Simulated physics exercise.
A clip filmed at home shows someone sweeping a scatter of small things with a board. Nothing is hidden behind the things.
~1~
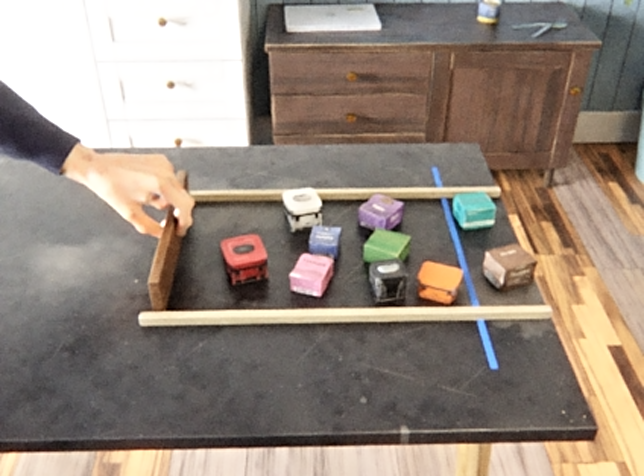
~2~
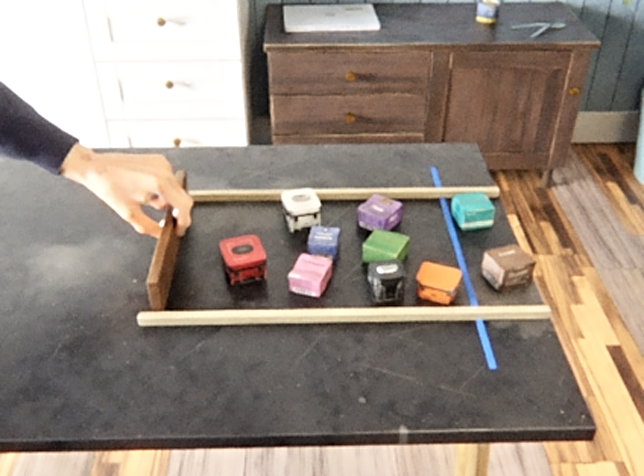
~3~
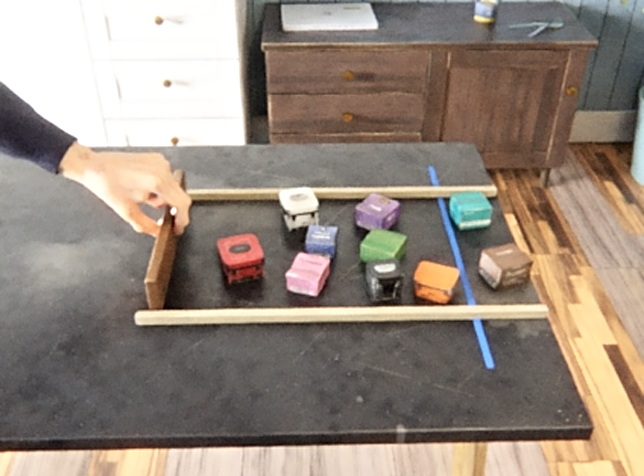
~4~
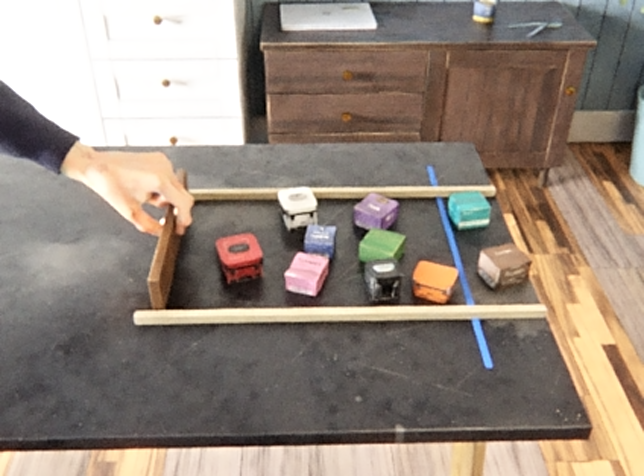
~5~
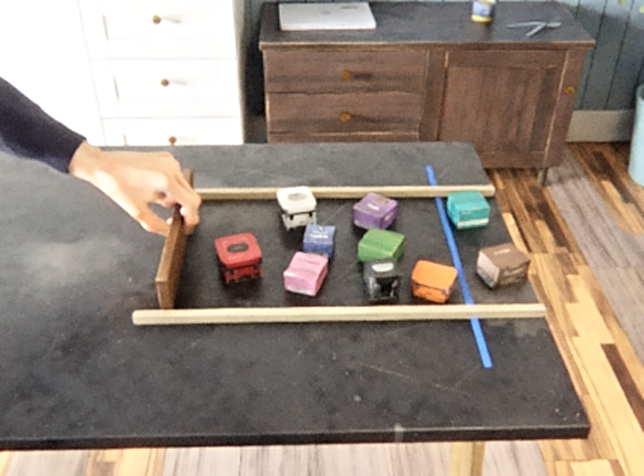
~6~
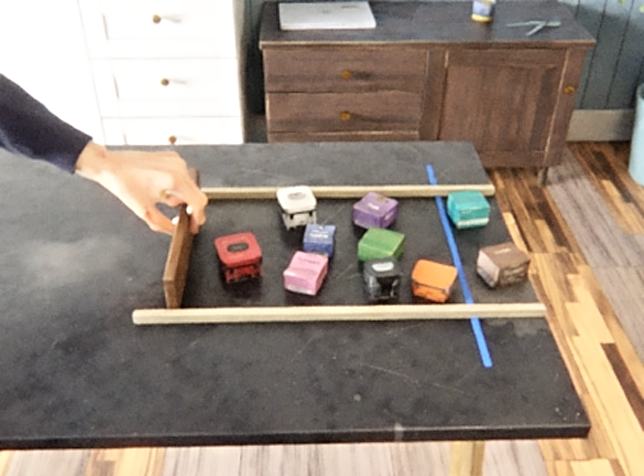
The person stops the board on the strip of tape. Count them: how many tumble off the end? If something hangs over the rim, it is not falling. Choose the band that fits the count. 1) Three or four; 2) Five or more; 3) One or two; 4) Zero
The answer is 1.
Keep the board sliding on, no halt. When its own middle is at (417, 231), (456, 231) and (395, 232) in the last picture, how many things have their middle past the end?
In order of the places given, that's 1, 4 and 0.
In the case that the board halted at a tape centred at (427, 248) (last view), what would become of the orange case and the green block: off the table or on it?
Orange case - gone; green block - safe.
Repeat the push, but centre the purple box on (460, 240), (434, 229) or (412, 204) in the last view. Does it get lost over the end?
One after another, it fails to stay; keeps its place; keeps its place.
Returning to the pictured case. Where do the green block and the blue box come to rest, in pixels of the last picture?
Look around (503, 236) for the first and around (466, 236) for the second.
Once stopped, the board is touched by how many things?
The number is 3.
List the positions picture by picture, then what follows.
Brown box (509, 267); turquoise box (474, 210); orange case (439, 283); board (172, 237); tape (459, 249), in the first frame.
Turquoise box (472, 211); red case (243, 260), in the second frame.
Orange case (436, 283); white case (299, 209), in the third frame.
Brown box (504, 266); blue box (320, 242), in the fourth frame.
Turquoise box (468, 209); pink box (306, 274), in the fifth frame.
Brown box (503, 265); turquoise box (468, 209); orange case (434, 282); board (185, 234); tape (453, 247), in the sixth frame.
Soon after, none off yet; brown box at rest near (503, 265); turquoise box at rest near (468, 209); orange case at rest near (434, 282).
Then, none off yet; brown box at rest near (503, 265); turquoise box at rest near (468, 209); orange case moved about its own width near (471, 287).
Further on, none off yet; brown box moved a little near (518, 259); turquoise box moved about its own width near (489, 209); orange case moved well along near (546, 294).
At rest, the number that fall off is three or four; fallen, black case, orange case, turquoise box and brown box.
